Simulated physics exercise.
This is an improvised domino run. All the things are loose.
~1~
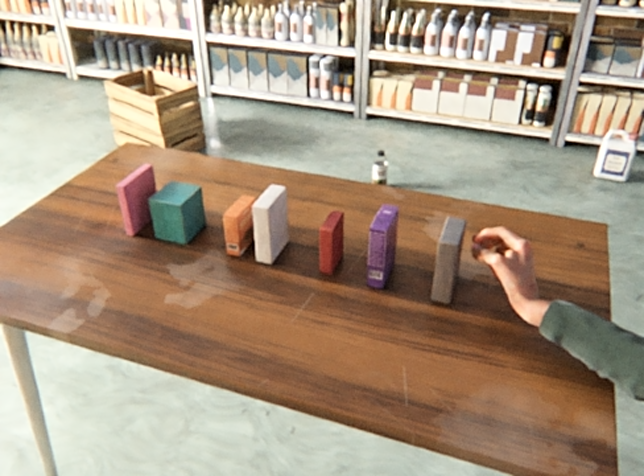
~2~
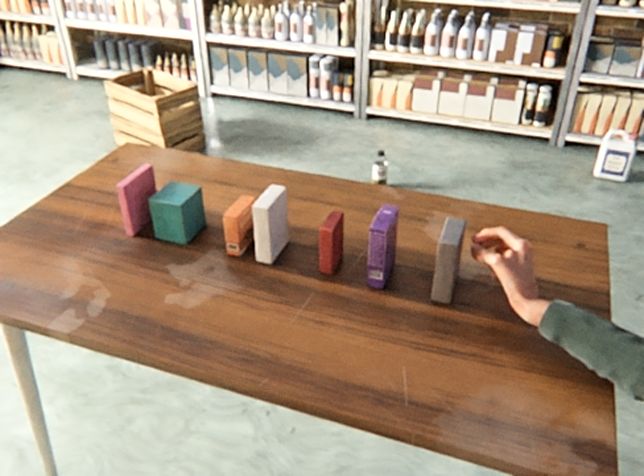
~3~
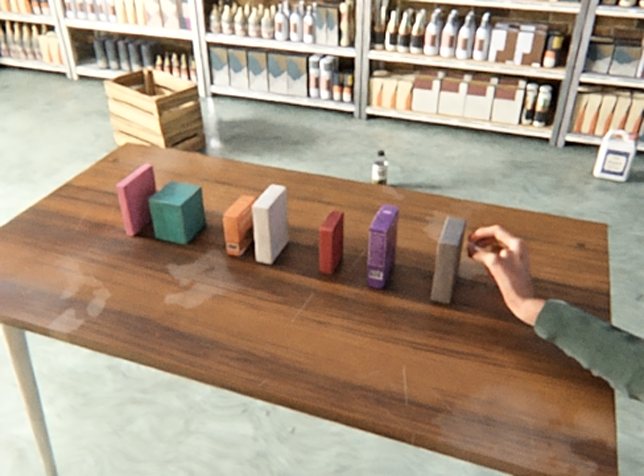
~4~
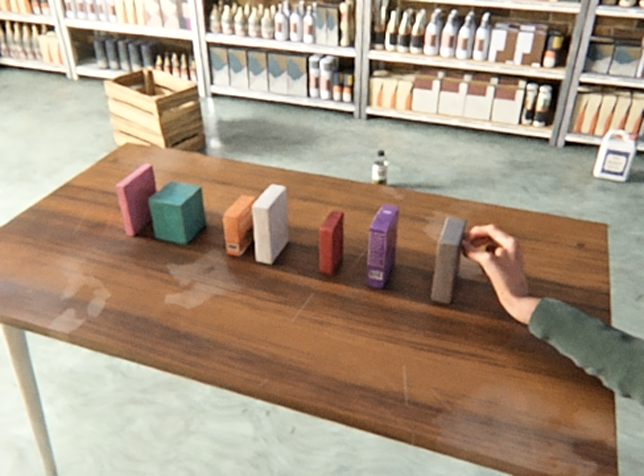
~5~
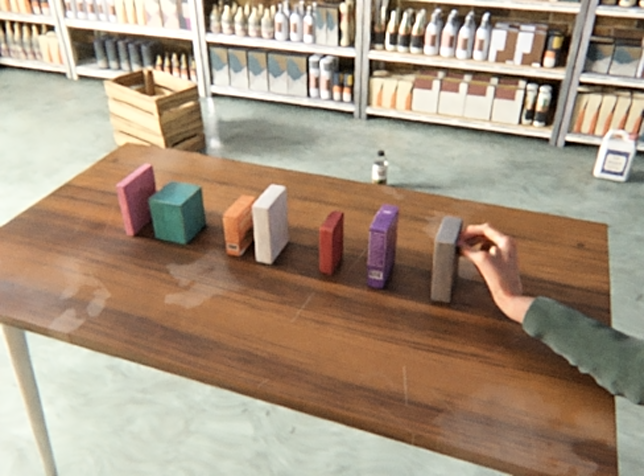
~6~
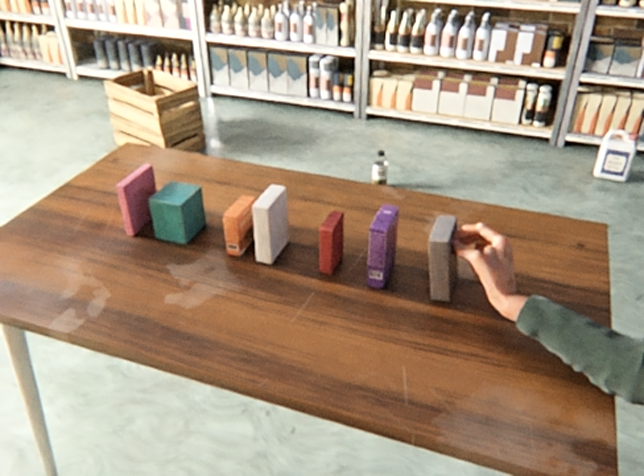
A hand reaching in from the right and nudging a grey block slightly leftward at the end of a row of colourful upright blocks.
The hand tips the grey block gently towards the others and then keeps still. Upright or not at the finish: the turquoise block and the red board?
The turquoise block stays upright and the red board tips over.
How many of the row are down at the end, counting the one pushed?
In all, 3.
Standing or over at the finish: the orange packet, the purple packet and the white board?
The orange packet keeps standing; the purple packet topples; the white board stays upright.
Then, 0.40 s past the last view, grey block 52° over; purple packet rocked 10° from its first pose.
Then, 0.70 s past the last view, grey block 75° over; red board rocked 57° from its first pose near (309, 243); purple packet rocked 67° from its first pose.
Then, 1.40 s past the last view, grey block 76° over; red board on its side near (301, 252); purple packet rocked 74° from its first pose.
Finally, down or leaning hard on the table, purple packet and red board; the other 3 still in place. Final places as the last picture's camera would see them, turquoise block near (178, 212), red board near (301, 252).
